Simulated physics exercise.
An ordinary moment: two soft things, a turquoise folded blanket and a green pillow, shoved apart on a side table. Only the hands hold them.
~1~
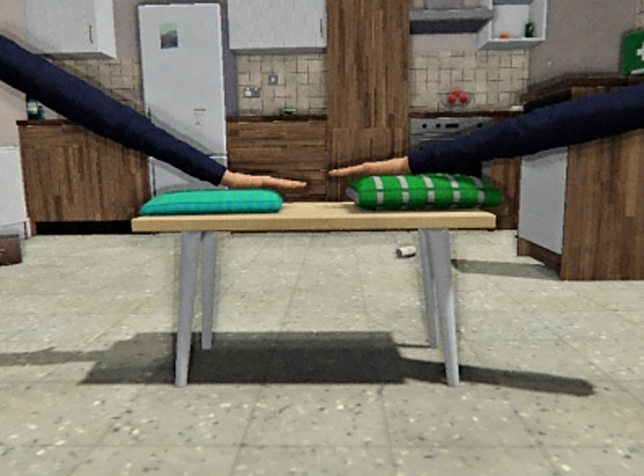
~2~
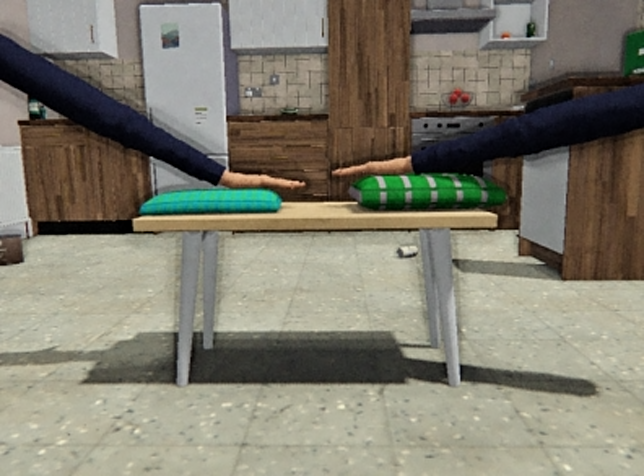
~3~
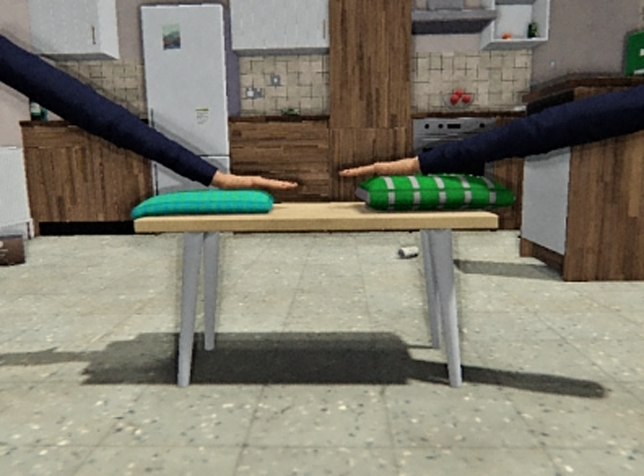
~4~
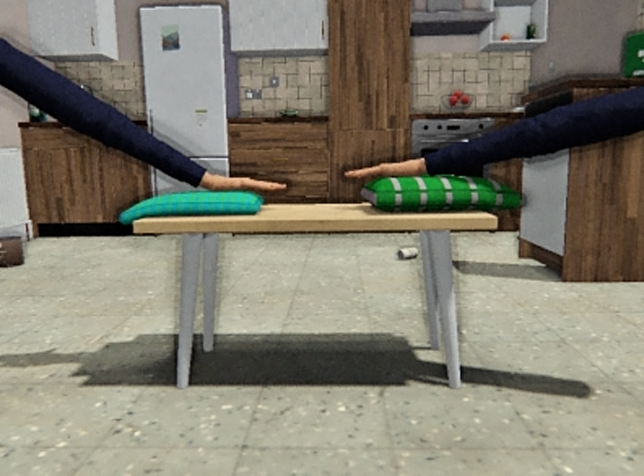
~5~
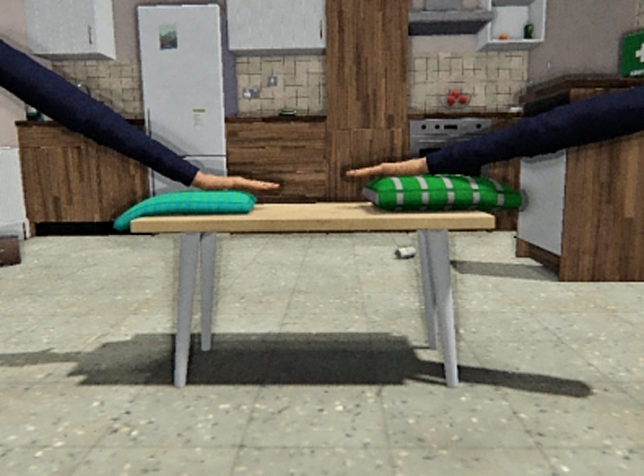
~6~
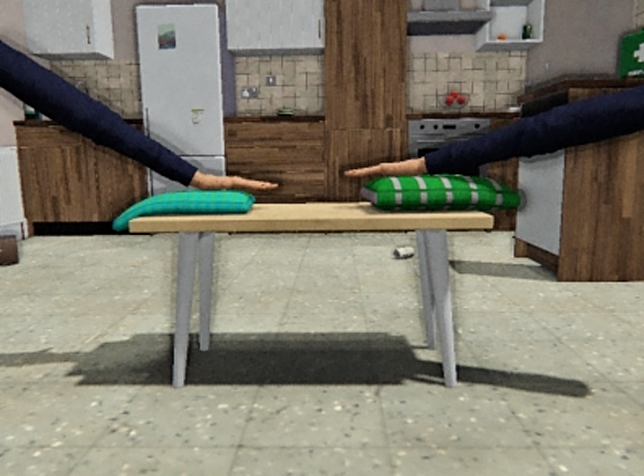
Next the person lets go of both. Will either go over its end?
As it turns out, the turquoise folded blanket holds its place, the green pillow stays up there.
Then, 0.62 s after the last picture, folded blanket lying still; pillow lying still.
At rest, folded blanket lying still; pillow lying still. The turquoise folded blanket stays up there and the green pillow remains on top.
